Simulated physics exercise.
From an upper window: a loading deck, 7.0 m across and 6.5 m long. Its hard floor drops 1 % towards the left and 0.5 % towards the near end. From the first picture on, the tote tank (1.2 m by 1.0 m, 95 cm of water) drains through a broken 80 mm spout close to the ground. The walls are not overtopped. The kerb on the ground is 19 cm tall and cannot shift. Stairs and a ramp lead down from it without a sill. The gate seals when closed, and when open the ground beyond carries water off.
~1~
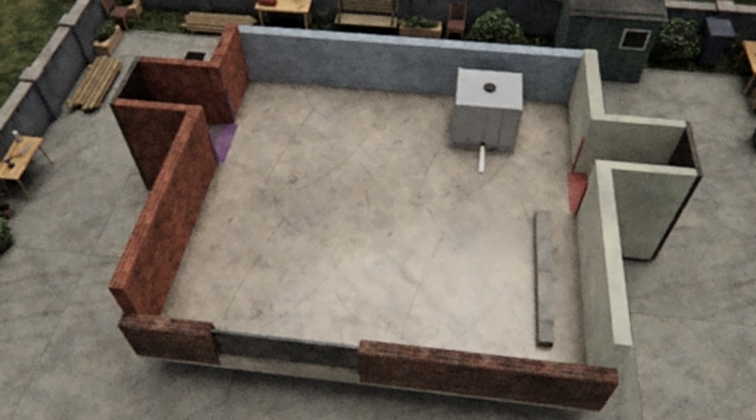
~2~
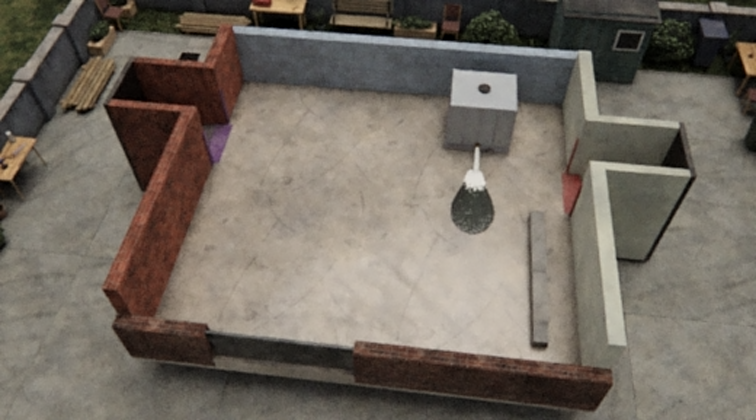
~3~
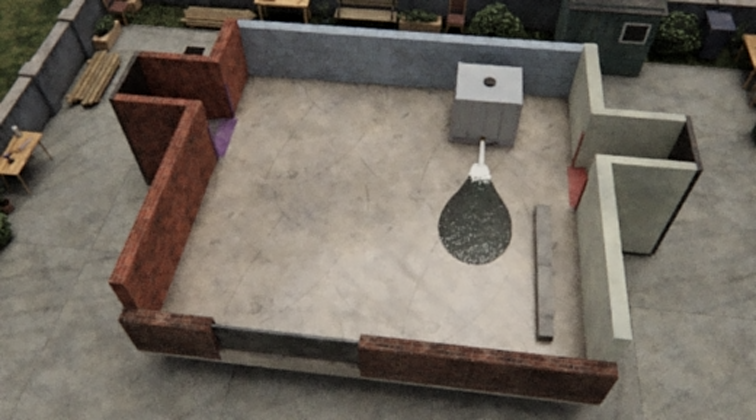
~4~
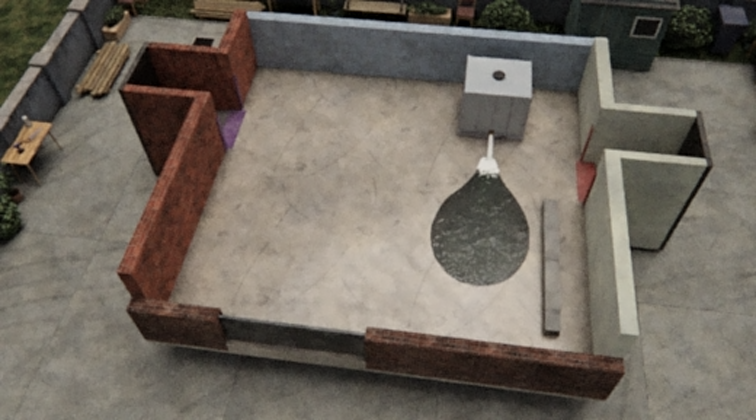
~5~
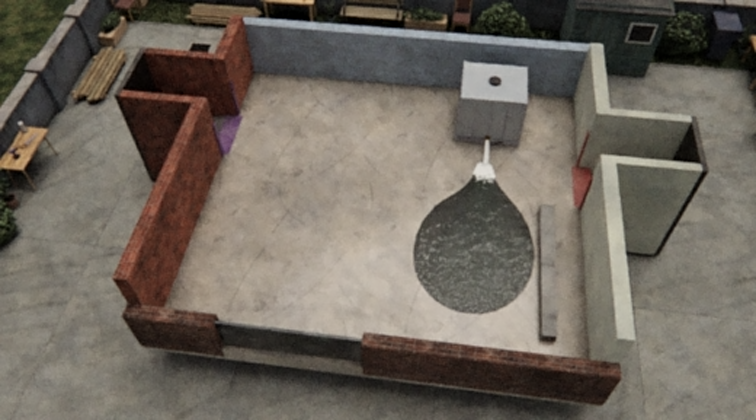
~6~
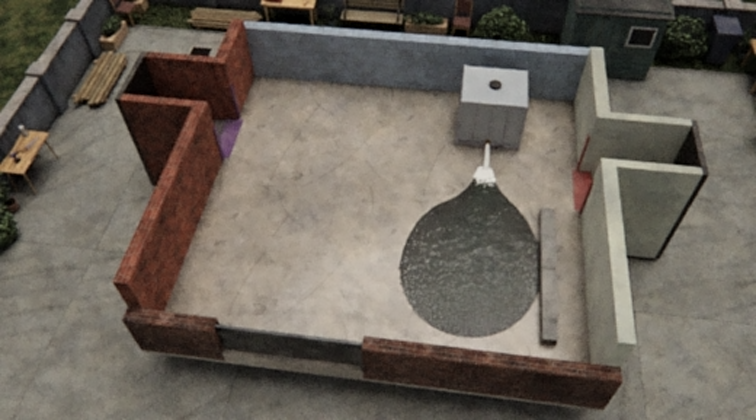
Dark liquid pours from the grey tank's spout and spreads steadily across the walled floor.
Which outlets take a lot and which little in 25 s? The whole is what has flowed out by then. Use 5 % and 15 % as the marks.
Shares: The gateway takes less than 5 %; the flight of stairs down (marked red) takes under 5 %; the ramp down (marked purple) takes not even 5 %.
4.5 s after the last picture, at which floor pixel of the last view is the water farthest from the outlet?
Around (307, 350).
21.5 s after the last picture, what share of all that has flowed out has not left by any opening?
Some 100 per cent remains.
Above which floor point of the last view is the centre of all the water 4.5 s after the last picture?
Near (449, 293).
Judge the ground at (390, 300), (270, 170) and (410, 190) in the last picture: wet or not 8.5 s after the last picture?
In that order: Wet, not reached, not reached.
Then, 1.5 s after the last picture water covers 15 % of the floor and is deepest (4 cm) near (485, 173); gone so far, the gateway 0 %, the flight of stairs down (marked red) 0 %, the ramp down (marked purple) 0 %.
Then, 4.5 s after the last picture water covers 25 % of the floor and is deepest (4 cm) near (485, 173); gone so far, the gateway 0 %, the flight of stairs down (marked red) 0 %, the ramp down (marked purple) 0 %.
Then, 8.5 s after the last picture water covers 30 % of the floor and is deepest (4 cm) near (485, 173); gone so far, the gateway 0 %, the flight of stairs down (marked red) 0 %, the ramp down (marked purple) 0 %.
Then, 12.5 s after the last picture water covers 40 % of the floor and is deepest (4 cm) near (158, 332); gone so far, the gateway 0 %, the flight of stairs down (marked red) 0 %, the ramp down (marked purple) 0 %.
Then, 21.5 s after the last picture water covers 50 % of the floor and is deepest (5 cm) near (158, 332); gone so far, the gateway 0 %, the flight of stairs down (marked red) 0 %, the ramp down (marked purple) 0 %.
